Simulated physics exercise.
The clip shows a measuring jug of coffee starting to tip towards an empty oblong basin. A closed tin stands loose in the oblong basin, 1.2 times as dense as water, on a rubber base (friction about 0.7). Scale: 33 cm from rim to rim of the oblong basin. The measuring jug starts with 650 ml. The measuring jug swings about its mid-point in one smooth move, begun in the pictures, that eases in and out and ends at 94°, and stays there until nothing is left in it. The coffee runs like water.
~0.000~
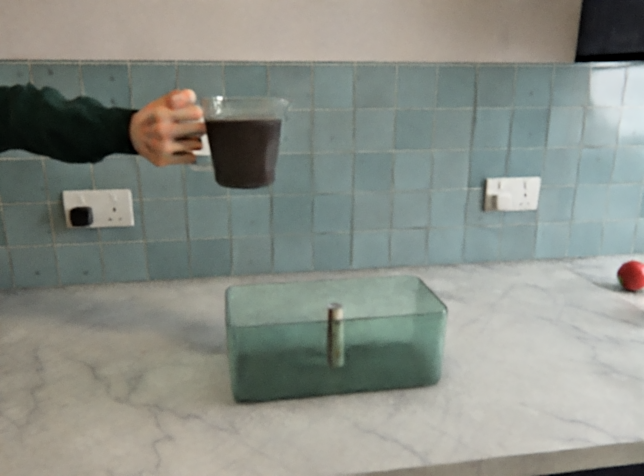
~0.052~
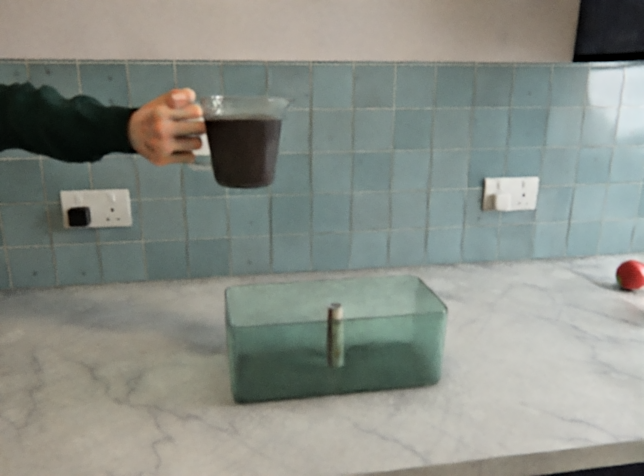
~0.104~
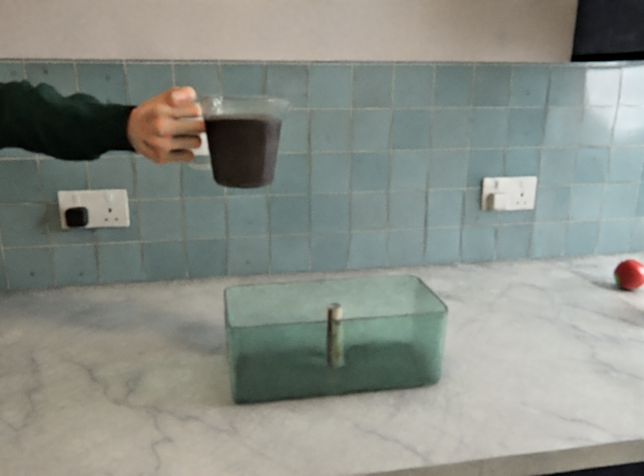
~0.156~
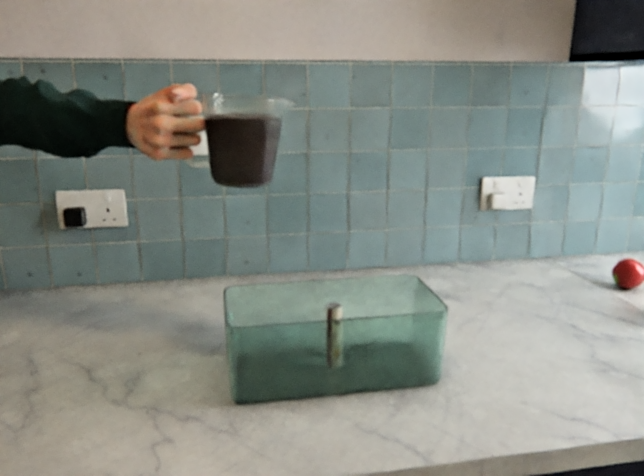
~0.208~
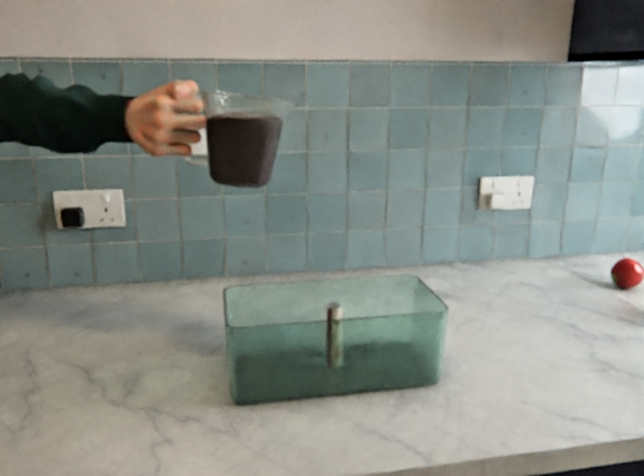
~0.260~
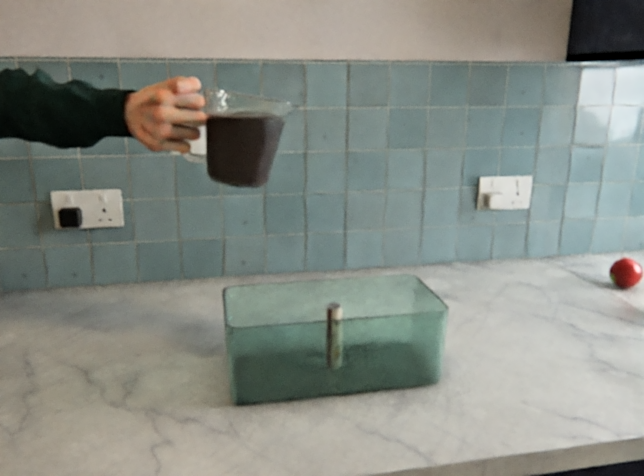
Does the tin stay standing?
The tin keeps standing.
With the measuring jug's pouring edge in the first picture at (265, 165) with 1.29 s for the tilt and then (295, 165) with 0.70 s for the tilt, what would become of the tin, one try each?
First it topples; then it falls.
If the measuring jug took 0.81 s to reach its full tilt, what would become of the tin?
The tin remains upright.
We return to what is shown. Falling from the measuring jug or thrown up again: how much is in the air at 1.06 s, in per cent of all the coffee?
Some 32 per cent.
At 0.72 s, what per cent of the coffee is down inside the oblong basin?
About 0 per cent.
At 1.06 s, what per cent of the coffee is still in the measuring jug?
Some 36 per cent.
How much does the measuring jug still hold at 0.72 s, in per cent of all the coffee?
About 88 per cent.
Then, 0.72 s in, the tilt is 55° and 87 per cent is still to pour; the tin stands where it began.
Then, 1.06 s in, the tilt is 87° and 36 per cent is still to pour; the tin stands where it began.
Then, 1.41 s in, the tilt is 94° and 4 per cent is still to pour; the tin stands where it began.
Then, 1.79 s in, the tilt is 94° and 0 per cent is still to pour; the tin stands where it began.
Finally, the tin stands where it began.
